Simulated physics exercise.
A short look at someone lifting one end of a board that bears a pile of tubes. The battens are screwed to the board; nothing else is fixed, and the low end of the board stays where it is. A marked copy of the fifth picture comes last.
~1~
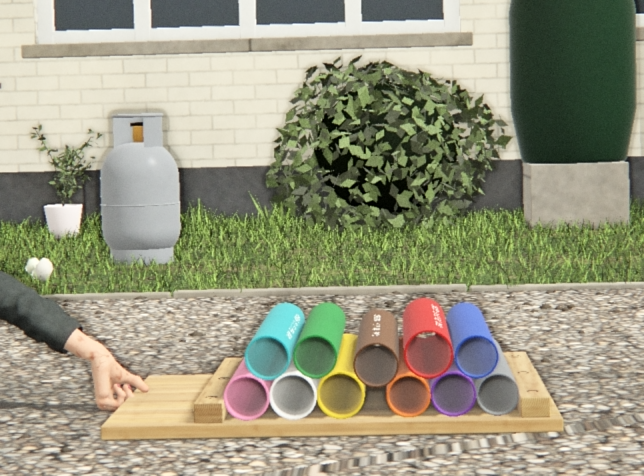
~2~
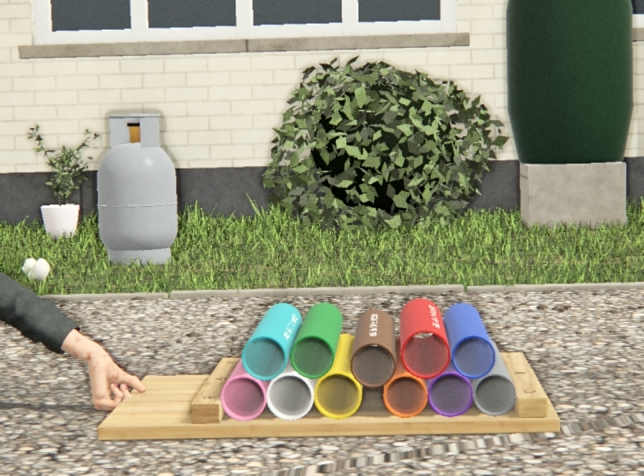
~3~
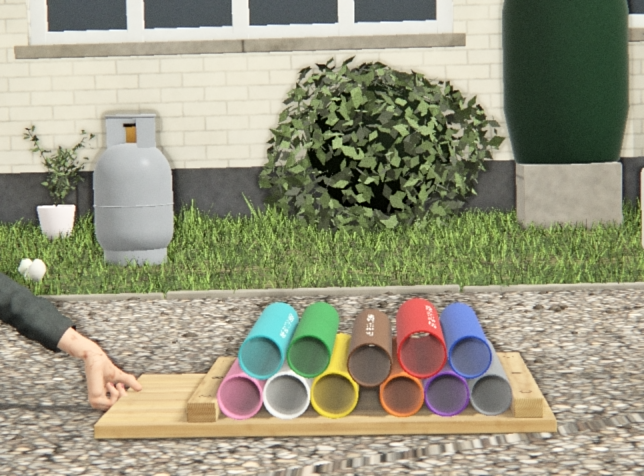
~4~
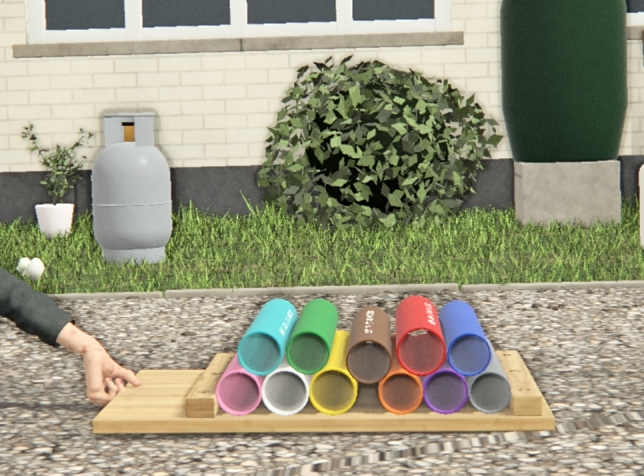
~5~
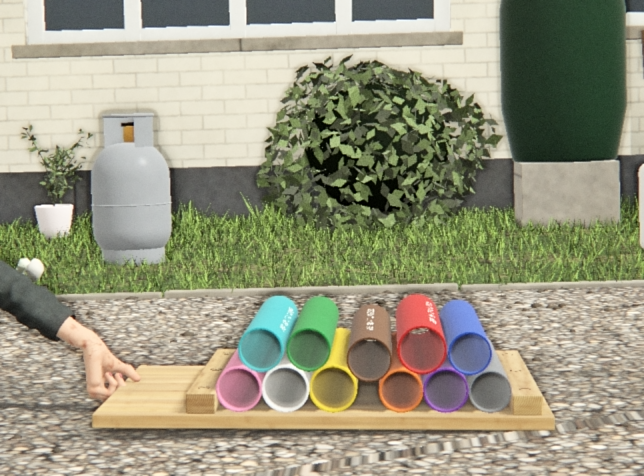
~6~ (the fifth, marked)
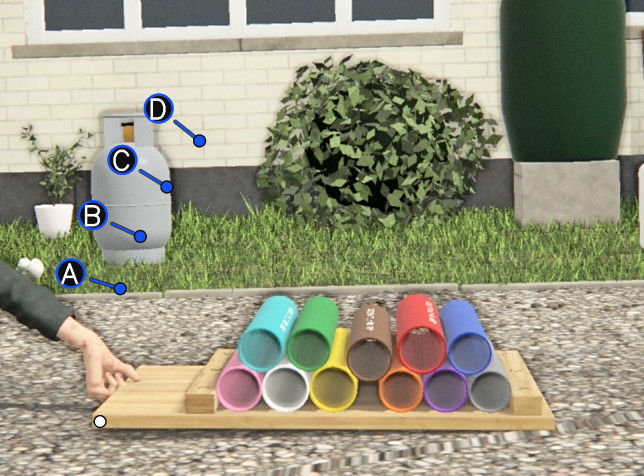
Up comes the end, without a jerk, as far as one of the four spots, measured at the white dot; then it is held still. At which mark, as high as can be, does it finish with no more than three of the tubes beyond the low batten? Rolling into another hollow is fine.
At most to B.
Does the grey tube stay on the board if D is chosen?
Yes, with D.
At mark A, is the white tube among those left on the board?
Yes, with A.
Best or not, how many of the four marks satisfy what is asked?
Two of them.
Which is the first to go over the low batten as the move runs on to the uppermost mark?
The blue one.
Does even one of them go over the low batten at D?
Yes, at D.
On the copy, A at (120, 289); B at (140, 236); C at (167, 187); D at (200, 141); the white dot at (100, 422).
On B. First, board at 16°.
Then, board at 26°.
Finally, board at 26°, three over the low batten (blue, brown, red).
By contrast, A two over the low batten (blue, red); C five over the low batten; D five over the low batten.
